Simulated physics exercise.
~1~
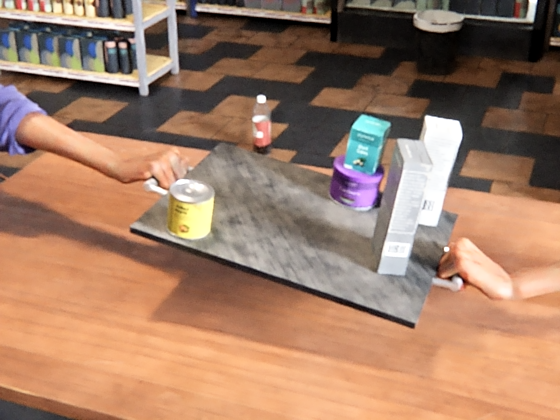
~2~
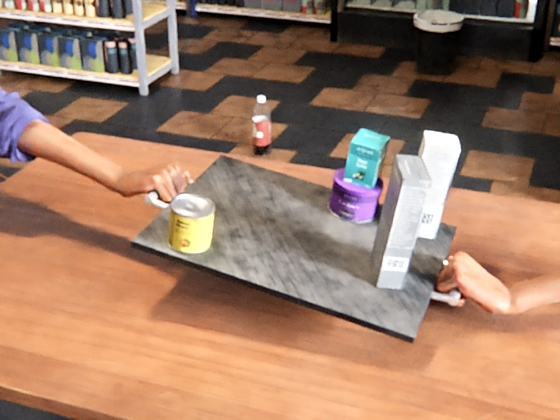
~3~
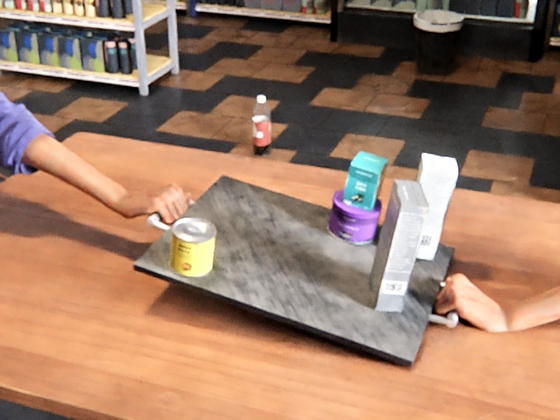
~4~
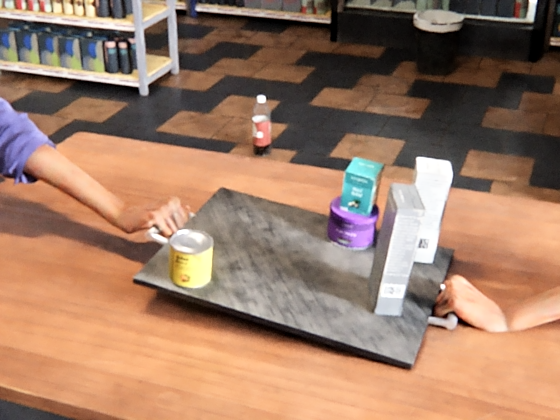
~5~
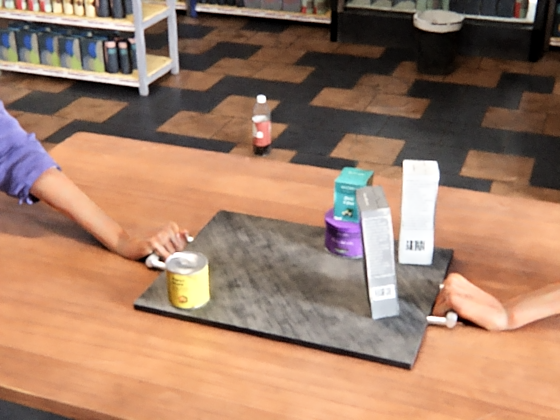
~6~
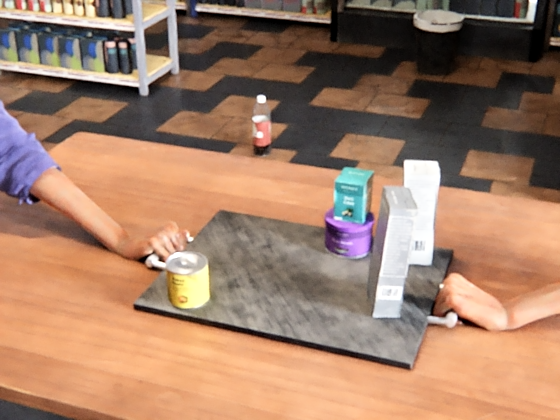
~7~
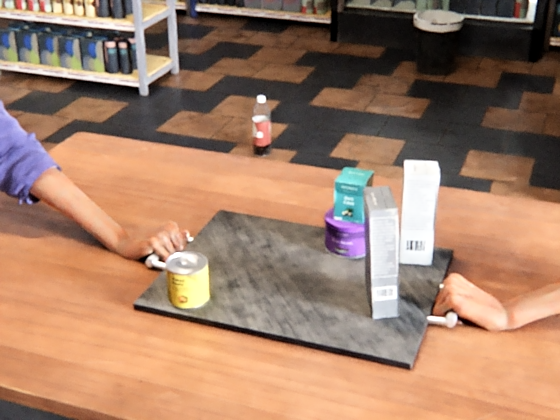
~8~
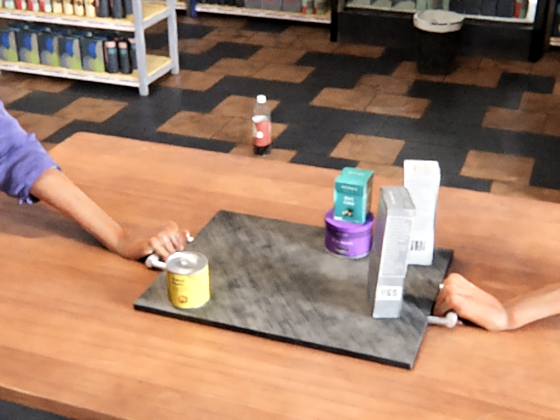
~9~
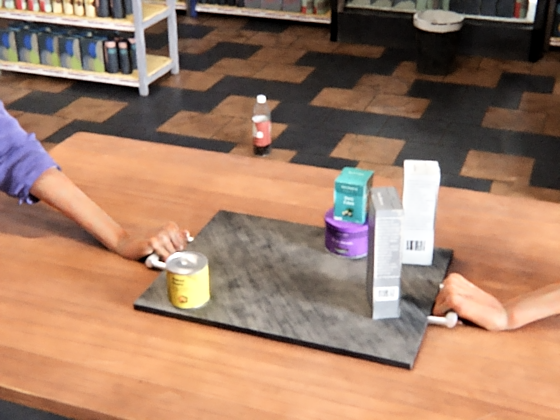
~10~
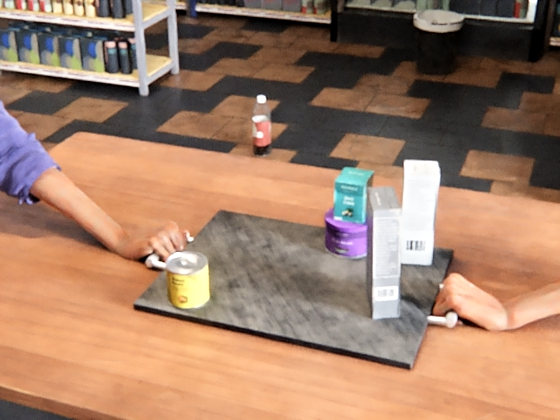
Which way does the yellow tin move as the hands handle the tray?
The yellow tin moves down, riding on the tray as it is lowered to the table.
